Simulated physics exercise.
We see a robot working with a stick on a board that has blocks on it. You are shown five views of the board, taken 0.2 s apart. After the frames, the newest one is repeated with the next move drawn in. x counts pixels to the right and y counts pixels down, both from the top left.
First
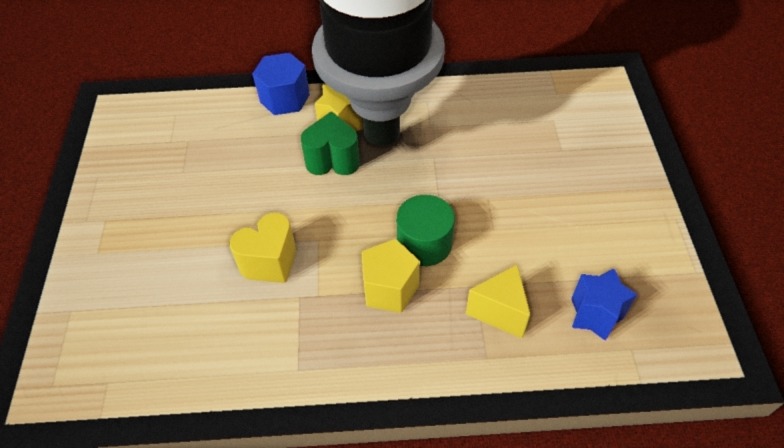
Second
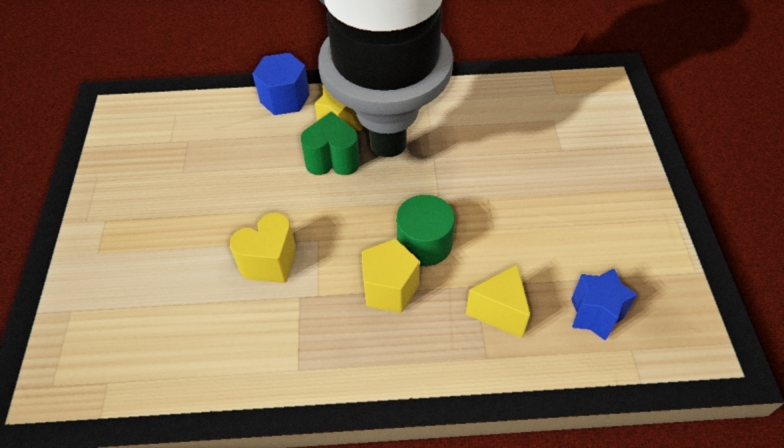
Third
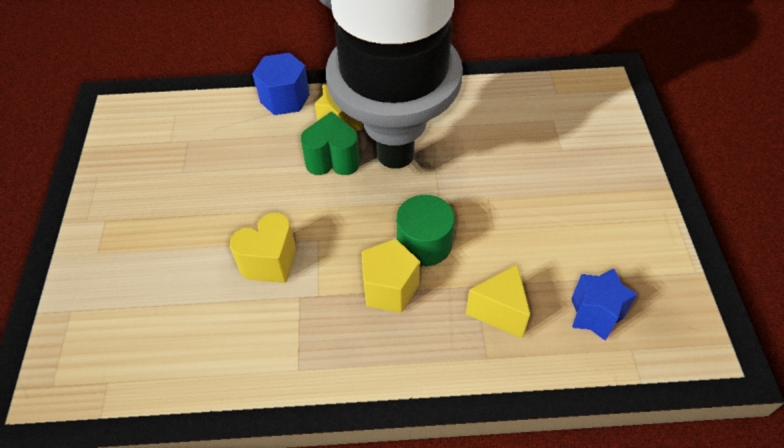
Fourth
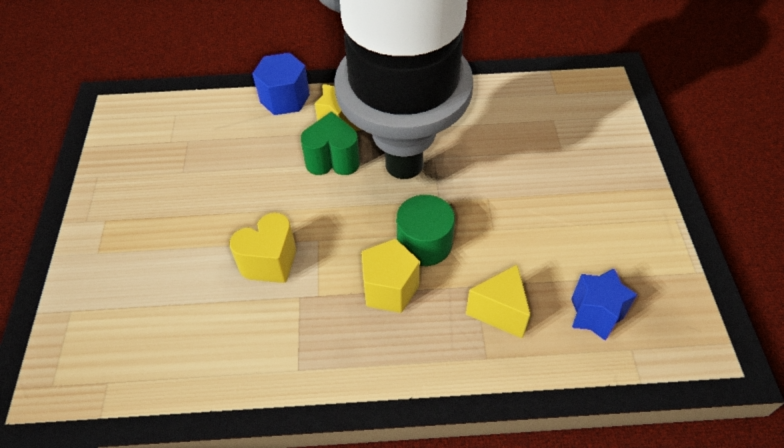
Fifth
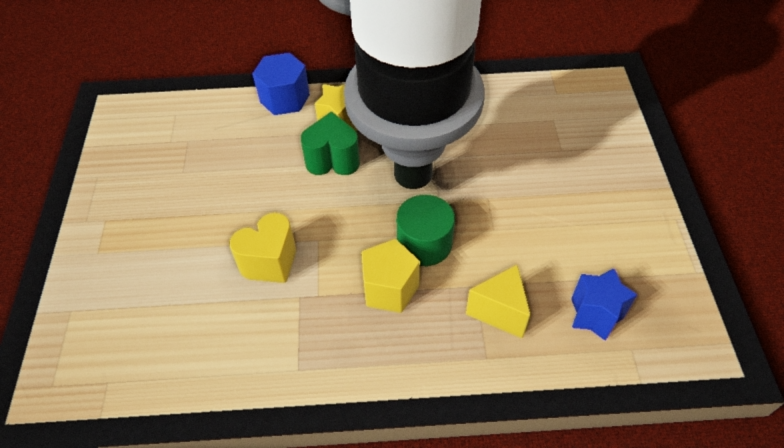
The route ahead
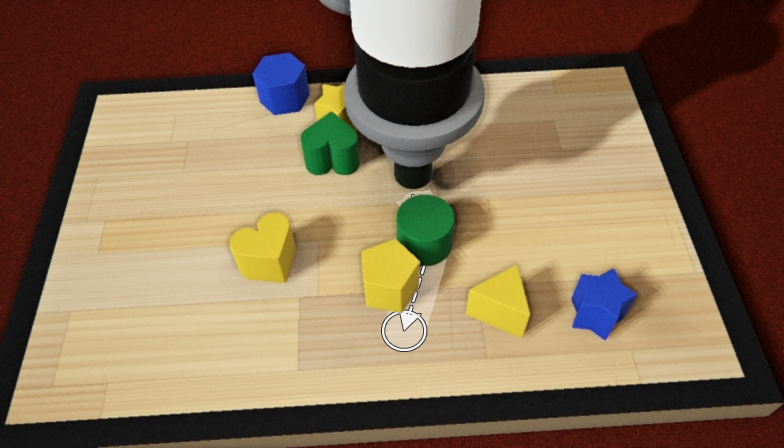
At first, a robot's dark stick tip hovers beside the green heart block near the top of a wooden board scattered with yellow, green and blue blocks. It then moves steadily down and slightly right, drawing close to the green circular block, while all the blocks stay still.
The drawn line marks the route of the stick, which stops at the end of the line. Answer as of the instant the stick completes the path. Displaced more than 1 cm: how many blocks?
The number will come to 2.
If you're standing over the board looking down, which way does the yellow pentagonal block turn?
Looking down, it rotates clockwise.
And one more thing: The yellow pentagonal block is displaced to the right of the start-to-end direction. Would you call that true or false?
It is true.
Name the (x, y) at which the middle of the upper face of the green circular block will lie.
The centre of its top will be at (445, 342).
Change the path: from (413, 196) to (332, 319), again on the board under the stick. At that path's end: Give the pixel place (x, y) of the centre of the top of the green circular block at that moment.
It should be at (427, 237) by then.
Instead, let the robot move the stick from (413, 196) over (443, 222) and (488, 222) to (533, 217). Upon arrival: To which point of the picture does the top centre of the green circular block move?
At roughly (437, 235).
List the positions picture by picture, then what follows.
In the first frame, tip of the stick at (382, 133), middles of tops, yellow pentagonal block at (388, 264), green circular block at (426, 217), yellow triangular block at (505, 289).
In the second frame, stick at (389, 144), nothing pushed.
In the third frame, stick at (396, 155), nothing pushed.
In the fourth frame, stick at (404, 166), nothing pushed.
In the fifth frame, stick at (413, 175), yellow pentagonal block at (388, 264), green circular block at (426, 217), yellow triangular block at (505, 289).
The line goes from (413, 196) through (429, 236) and (420, 281) to (404, 330).
What follows on the original path. One third of the way, stick at (430, 216); yellow pentagonal block at (383, 275), turned 20° clockwise; green circular block at (433, 251).
Two thirds of the way, stick at (420, 264); yellow pentagonal block at (376, 283), turned 35° clockwise; green circular block at (438, 301).
At the end, stick at (404, 313); yellow pentagonal block at (350, 309), turned 90° clockwise; green circular block at (445, 342); yellow triangular block unmoved.
